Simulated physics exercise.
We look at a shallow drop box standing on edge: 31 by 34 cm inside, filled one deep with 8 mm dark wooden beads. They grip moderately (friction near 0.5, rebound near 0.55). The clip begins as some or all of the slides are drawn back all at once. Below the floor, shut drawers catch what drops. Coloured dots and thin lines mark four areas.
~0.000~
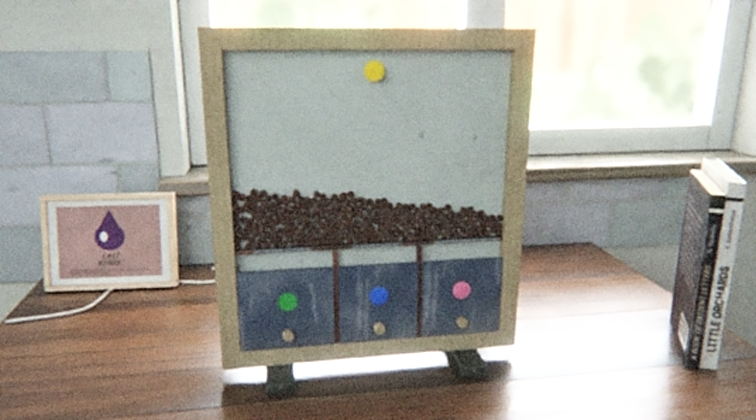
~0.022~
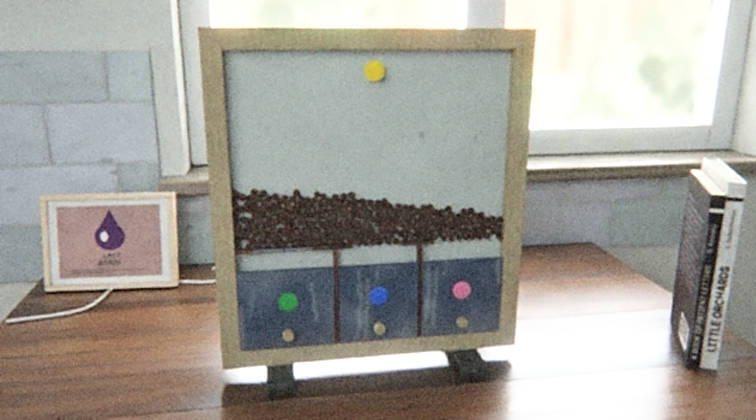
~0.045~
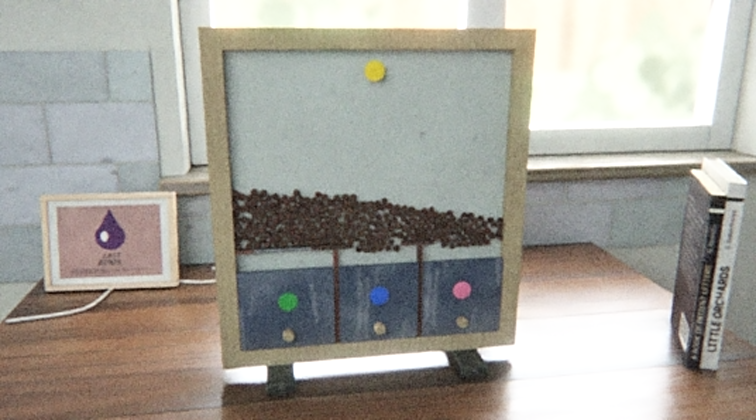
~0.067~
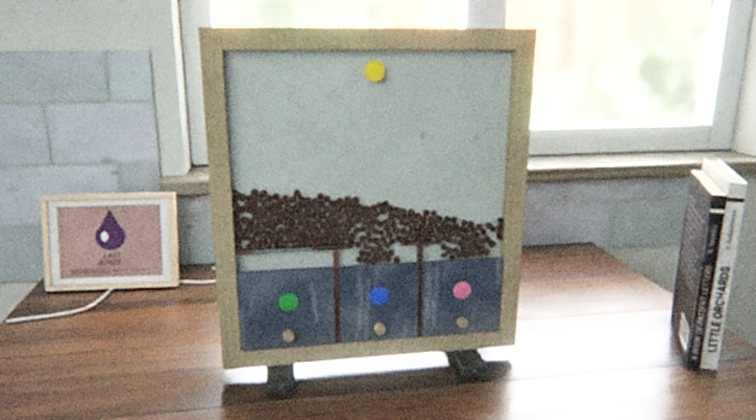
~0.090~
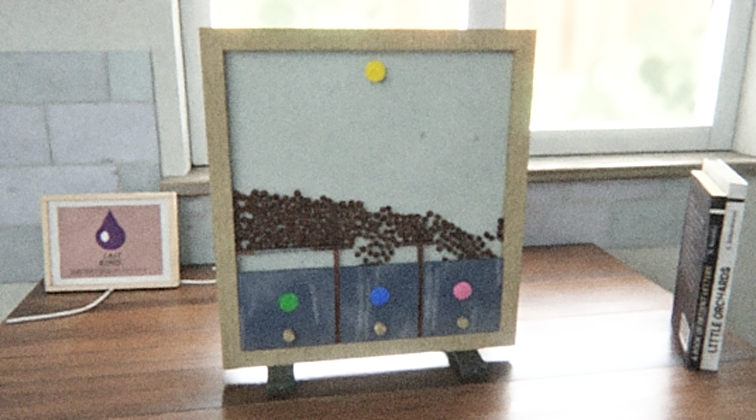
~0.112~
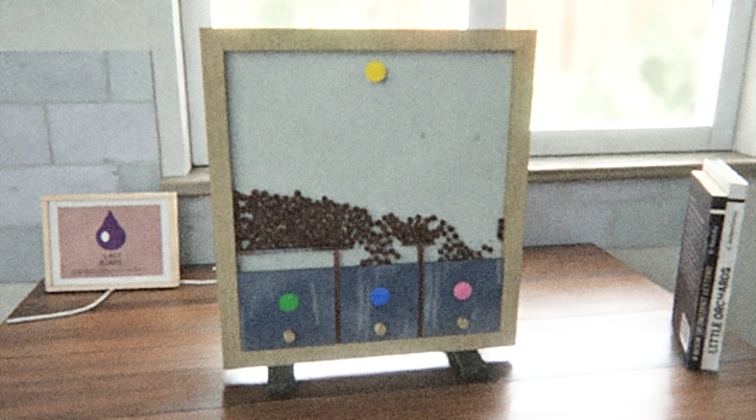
Dark beads piled in an upright framed box on a wooden table began dropping through the middle and right of their floor into the spaces above the blue and pink dots, while the left side stayed put.
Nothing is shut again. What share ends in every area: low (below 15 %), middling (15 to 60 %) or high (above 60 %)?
Pink drawer middling, blue drawer middling, green drawer low, yellow store middling.
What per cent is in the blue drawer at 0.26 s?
Roughly 25 per cent.
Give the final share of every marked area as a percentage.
Pink drawer: 20; blue drawer: 40; green drawer: 0; yellow store: 40.
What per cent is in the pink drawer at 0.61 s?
Some 20 per cent.
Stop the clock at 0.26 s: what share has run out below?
About 50 per cent.
After 0.26 s, 50 % are out; pink 20 %, blue 25 %, yellow 50 %.
After 0.61 s, 55 % are out; pink 20 %, blue 35 %, yellow 45 %.
After 1.31 s, 60 % are out; pink 20 %, blue 40 %, yellow 40 %.
All still by 1.5 s, 60 % are out; pink 20 %, blue 40 %, green 0 %, yellow 40 %.
